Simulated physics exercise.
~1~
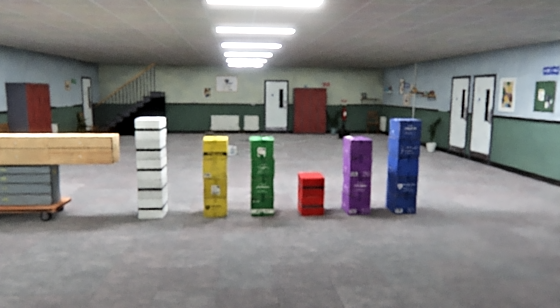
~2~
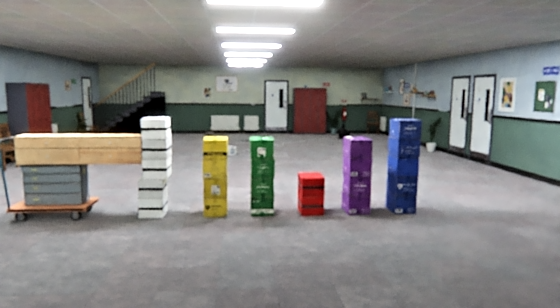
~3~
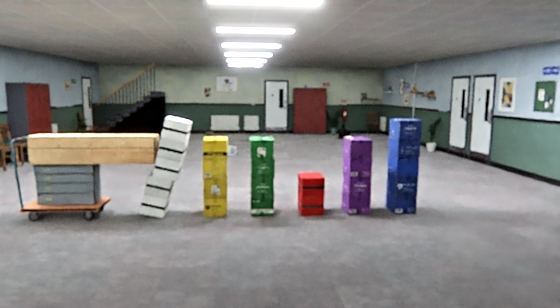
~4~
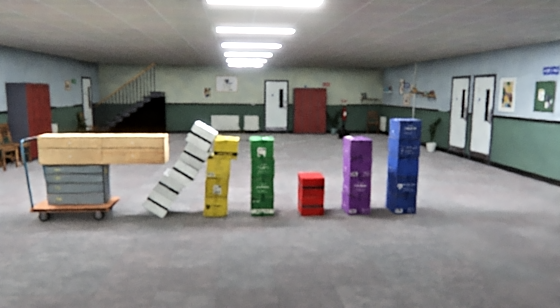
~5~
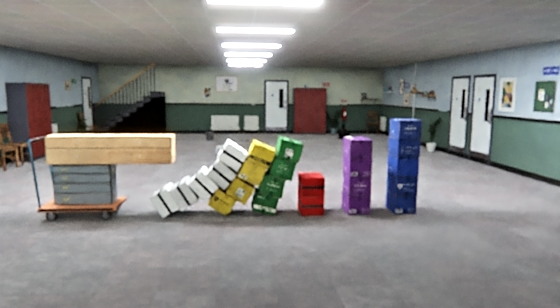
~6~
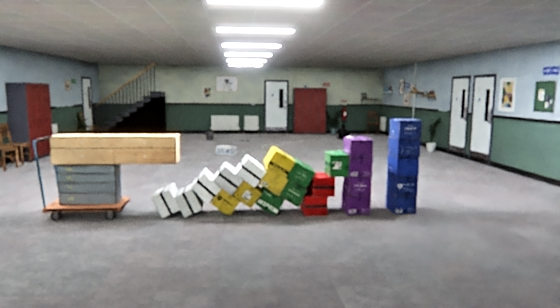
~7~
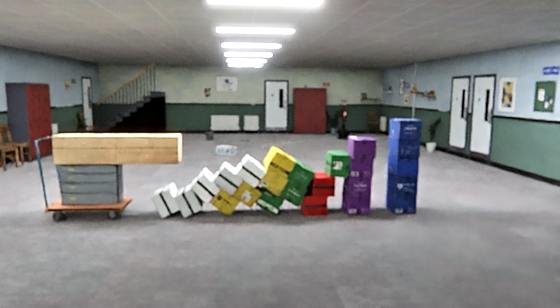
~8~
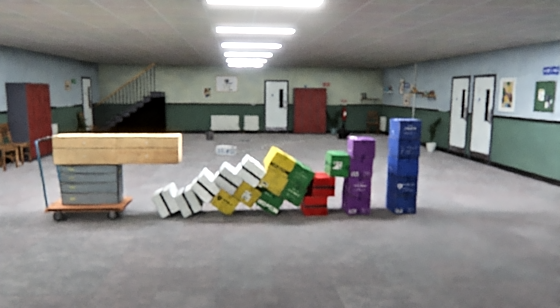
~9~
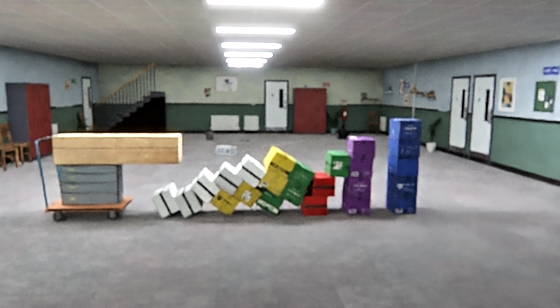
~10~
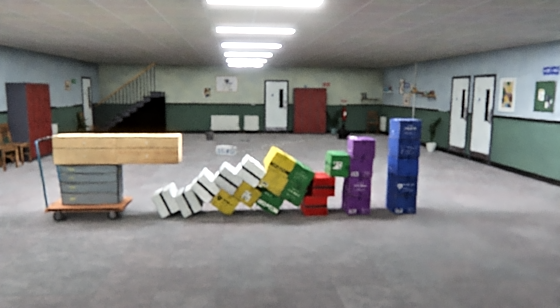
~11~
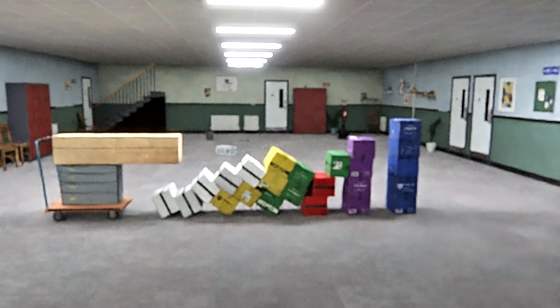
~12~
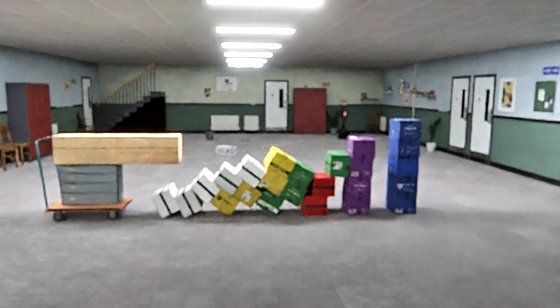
A wide, grey-floored hall with strip lights, a staircase and double doors is seen from a fixed, level viewpoint. Stacks of cartons stand in a row, white, yellow, green, a short red one, purple and blue, while a trolley carrying a long wooden case rolls in from the left. The jutting case pushes the white stack over to the right, and it leans into the yellow one. Yellow and green tip in turn, spilling onto the red cartons. Everything settles in a slanted heap, with a green carton on its side against the purple stack, and purple and blue still standing.
